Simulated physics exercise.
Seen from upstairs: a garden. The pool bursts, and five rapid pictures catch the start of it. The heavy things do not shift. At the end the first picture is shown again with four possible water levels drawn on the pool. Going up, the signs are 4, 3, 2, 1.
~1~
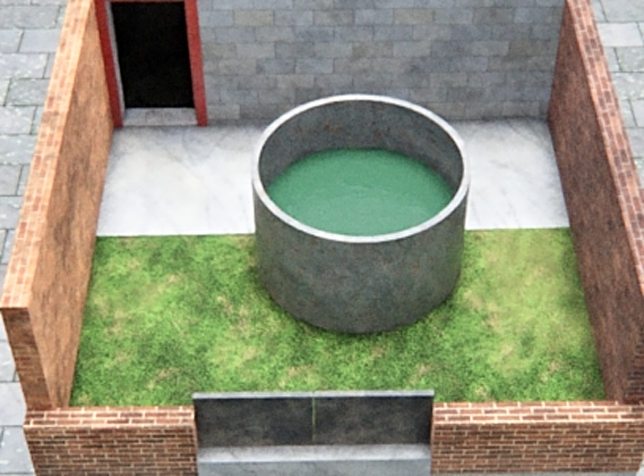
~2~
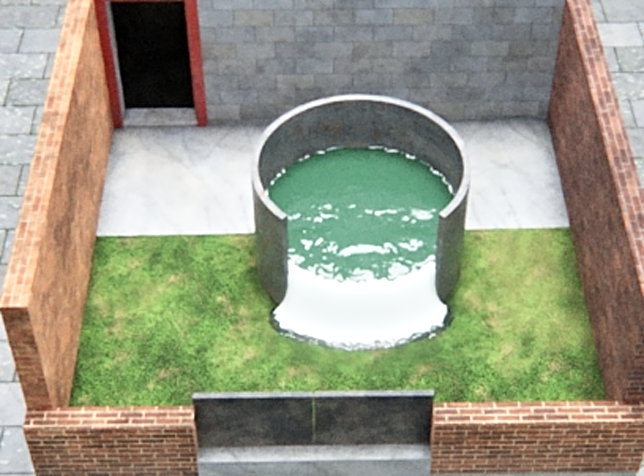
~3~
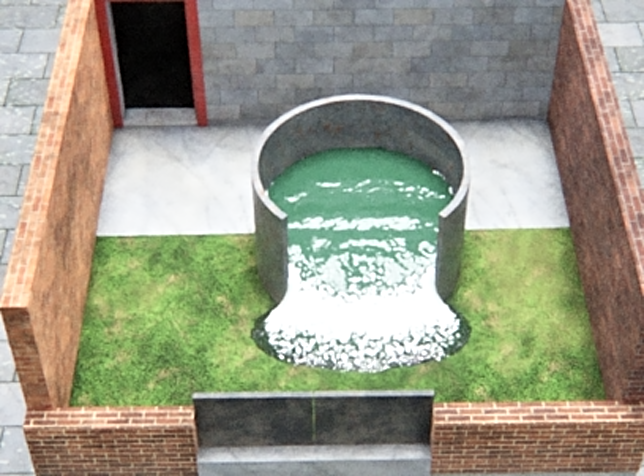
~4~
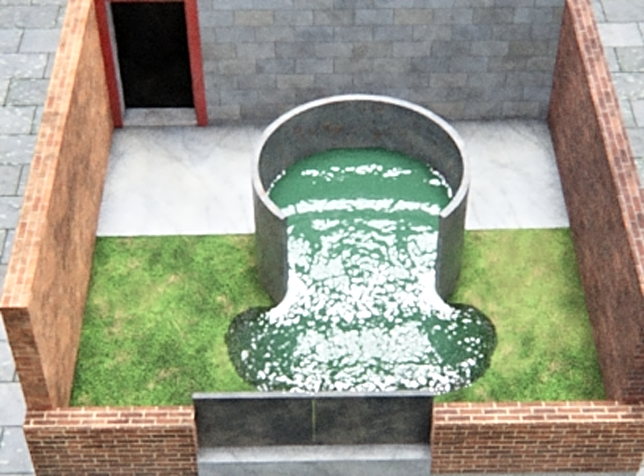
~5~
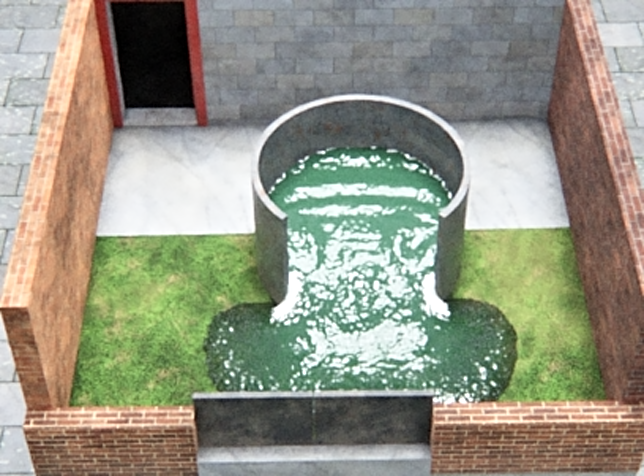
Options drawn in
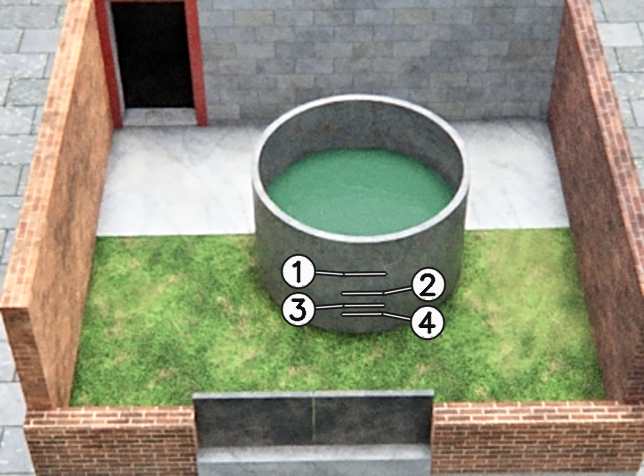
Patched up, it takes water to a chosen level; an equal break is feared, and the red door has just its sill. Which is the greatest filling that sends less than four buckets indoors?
3.
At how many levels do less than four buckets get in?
Two of the four.
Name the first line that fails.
That is line 2.
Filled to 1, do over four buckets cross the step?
Yes, it does.
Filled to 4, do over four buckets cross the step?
No, not at all.
On the marked copy, 1 at (364, 274); 2 at (363, 293); 3 at (363, 305); 4 at (362, 314); from the bottom up 4, 3, 2, 1.
Choosing 1, dozens of bucketfuls pour in.
Choosing 2, about 10 bucketfuls get in.
Choosing 3, a splash gets over, under a bucket.
Choosing 4, nothing gets over.
